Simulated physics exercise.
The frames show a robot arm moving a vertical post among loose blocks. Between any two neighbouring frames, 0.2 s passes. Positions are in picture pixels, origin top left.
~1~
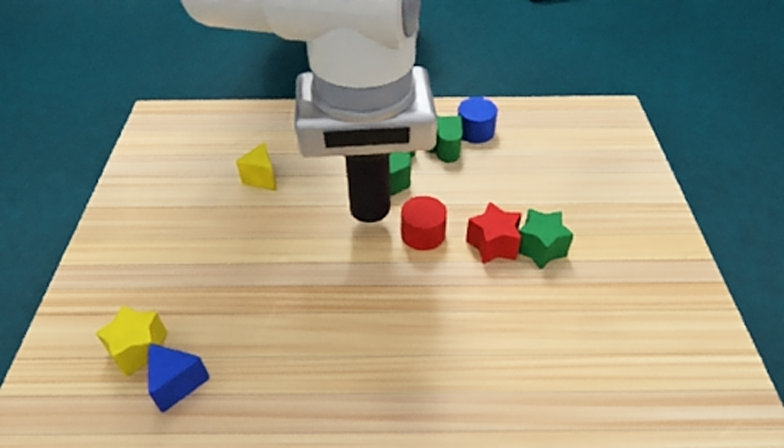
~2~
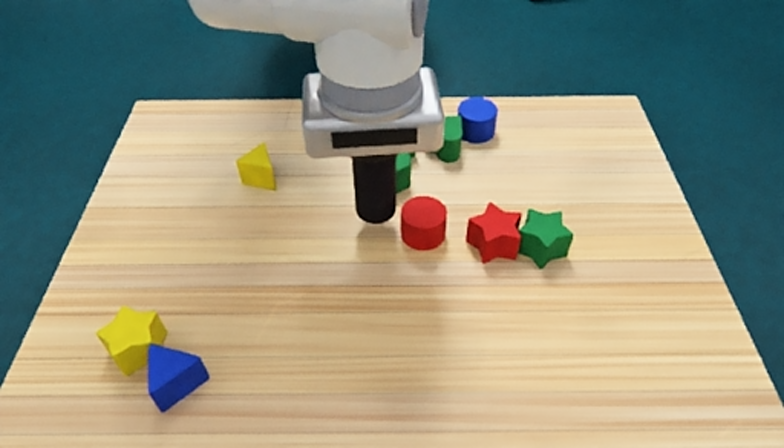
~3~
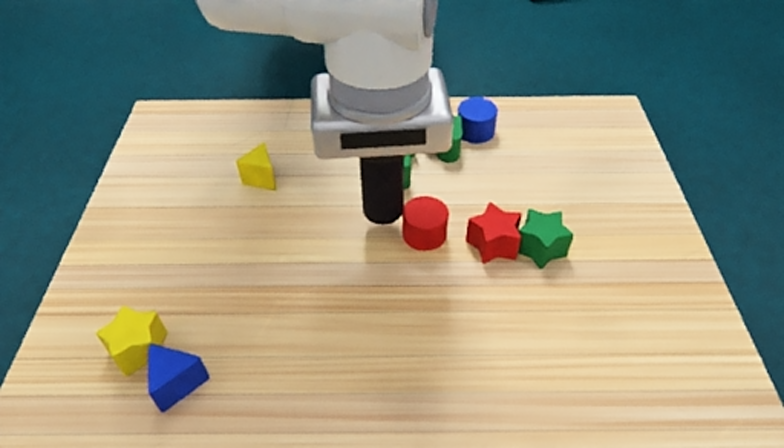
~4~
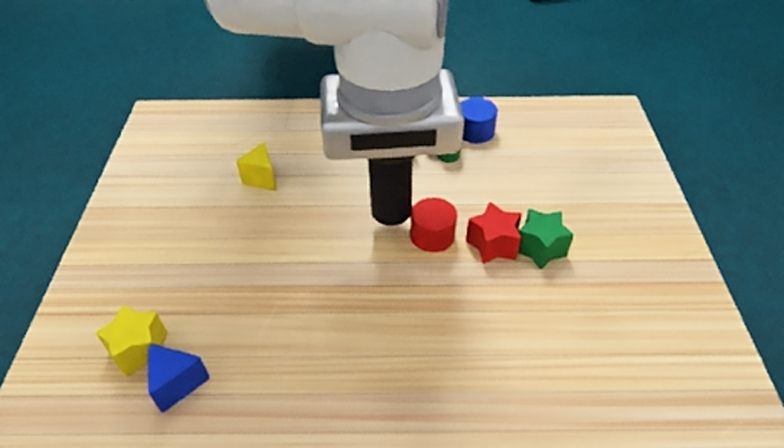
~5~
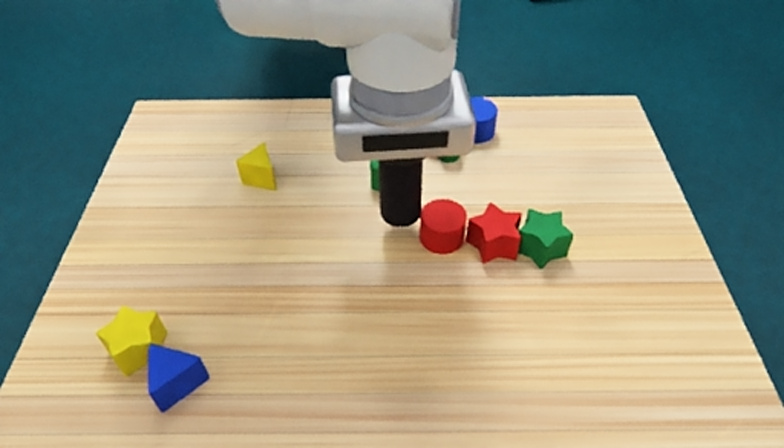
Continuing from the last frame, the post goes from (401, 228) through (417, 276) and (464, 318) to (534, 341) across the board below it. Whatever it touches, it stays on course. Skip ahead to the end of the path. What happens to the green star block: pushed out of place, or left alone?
It will remain on its spot.
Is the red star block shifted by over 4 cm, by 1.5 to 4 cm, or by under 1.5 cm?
Once the path is done, the red star block lies within 1.5 cm of its present place.
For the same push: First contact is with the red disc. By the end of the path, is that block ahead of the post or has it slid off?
Gone from the front.
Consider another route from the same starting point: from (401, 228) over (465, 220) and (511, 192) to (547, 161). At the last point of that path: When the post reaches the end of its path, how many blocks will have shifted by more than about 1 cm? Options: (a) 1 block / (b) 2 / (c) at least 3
I choose c.
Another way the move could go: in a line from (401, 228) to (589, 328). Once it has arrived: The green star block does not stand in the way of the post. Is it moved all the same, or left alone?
Displaced.
On the path given first. One third of the way, post at (418, 262); red disc at (451, 224).
Two thirds of the way, post at (466, 304); red disc at (451, 224).
At the end, post at (539, 327); red disc at (451, 224); red star block still; green star block still.
